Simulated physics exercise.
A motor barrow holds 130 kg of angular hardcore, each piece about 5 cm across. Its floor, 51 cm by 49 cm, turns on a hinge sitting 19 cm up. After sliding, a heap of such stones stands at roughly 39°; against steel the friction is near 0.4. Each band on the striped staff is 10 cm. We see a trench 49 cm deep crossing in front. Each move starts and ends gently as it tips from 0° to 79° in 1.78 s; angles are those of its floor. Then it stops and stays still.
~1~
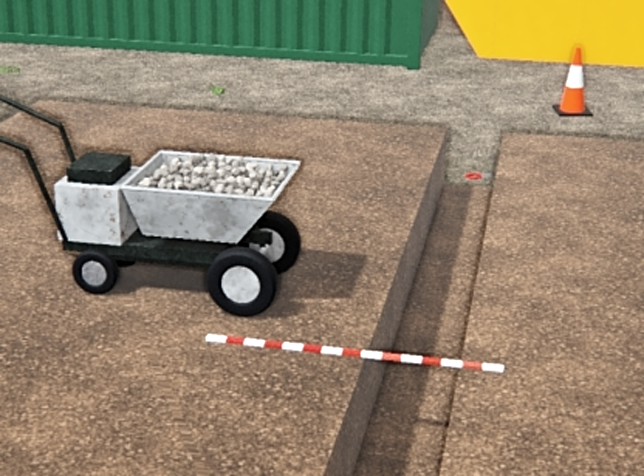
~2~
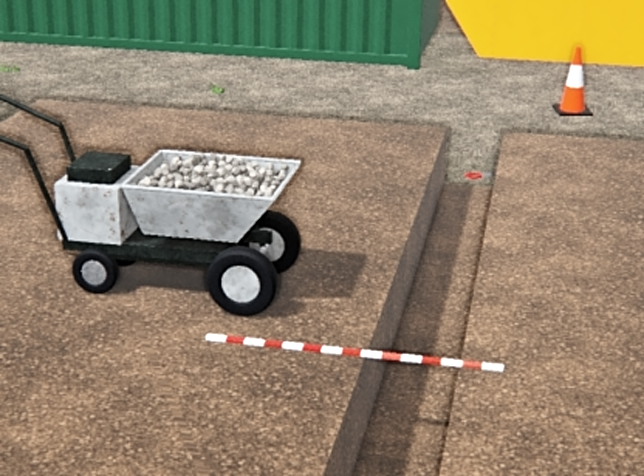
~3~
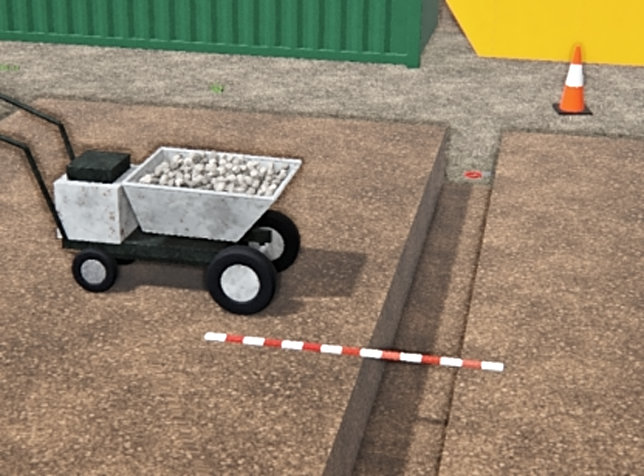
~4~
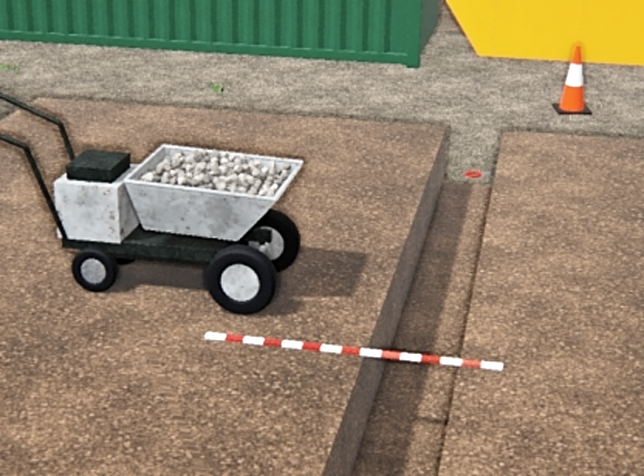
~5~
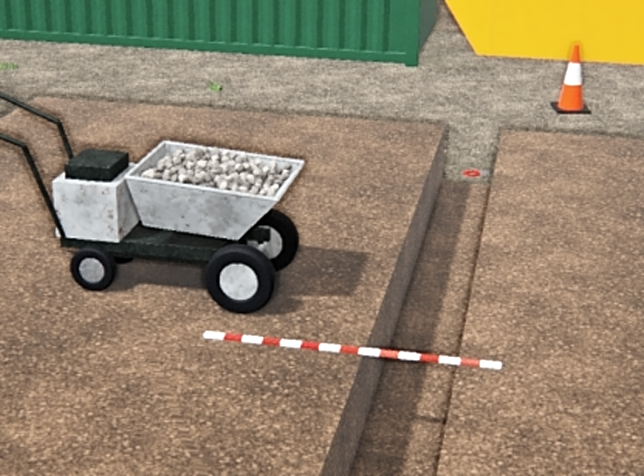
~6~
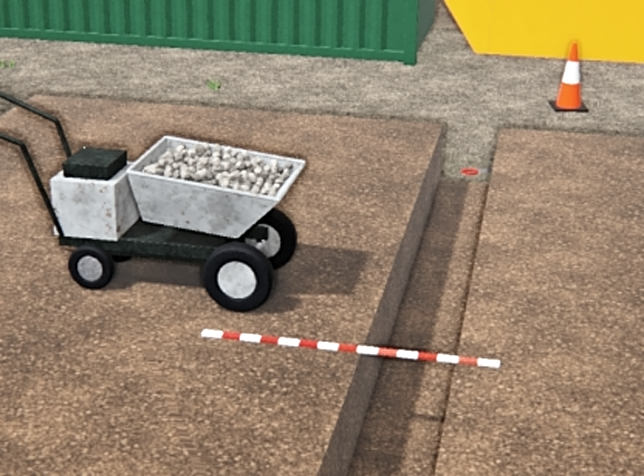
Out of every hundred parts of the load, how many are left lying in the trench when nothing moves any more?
Around 50 in every hundred.
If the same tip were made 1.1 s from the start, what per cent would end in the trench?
That works out at about 55 in a hundred.
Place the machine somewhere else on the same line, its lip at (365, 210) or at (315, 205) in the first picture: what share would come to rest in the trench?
The first start gives about 80 per cent, the second about 100.
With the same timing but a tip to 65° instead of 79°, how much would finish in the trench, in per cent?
Around 40 per cent would finish in the trench.
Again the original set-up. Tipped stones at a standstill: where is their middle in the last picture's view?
Centre estimate: Around (410, 375).
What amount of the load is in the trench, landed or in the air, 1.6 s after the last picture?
I'd put it near 30 per cent.
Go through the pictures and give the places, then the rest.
The skip is at 0°, its lip at (273, 200); the top of the load is at (212, 162), in the first frame.
Lip at (274, 200), floor tilted 0°, highest stones at (213, 162), in the second frame.
The skip is at 1°, its lip at (275, 199); the top of the load is at (207, 161), in the third frame.
The skip is at 2°, its lip at (276, 200); the top of the load is at (204, 159), in the fourth frame.
The skip is at 4°, its lip at (278, 200); the top of the load is at (205, 157), in the fifth frame.
The skip is at 6°, its lip at (279, 200); the top of the load is at (195, 151), in the sixth frame.
Then, 1.0 s after the last picture the floor is at 67°, 99 % in the skip, 1 % short of the trench; the foremost stones are at (357, 280).
Then, 1.6 s after the last picture the floor is at 79°, 52 % in the skip, 21 % short of the trench, 28 % in the trench; the foremost stones are at (456, 378).
Then, 1.9 s after the last picture the floor is at 79°, 33 % in the skip, 23 % short of the trench, 44 % in the trench; the foremost stones are at (458, 375).
Then, 3.9 s after the last picture the floor is at 79°, 28 % in the skip, 22 % short of the trench, 50 % in the trench; the foremost stones are at (458, 375).
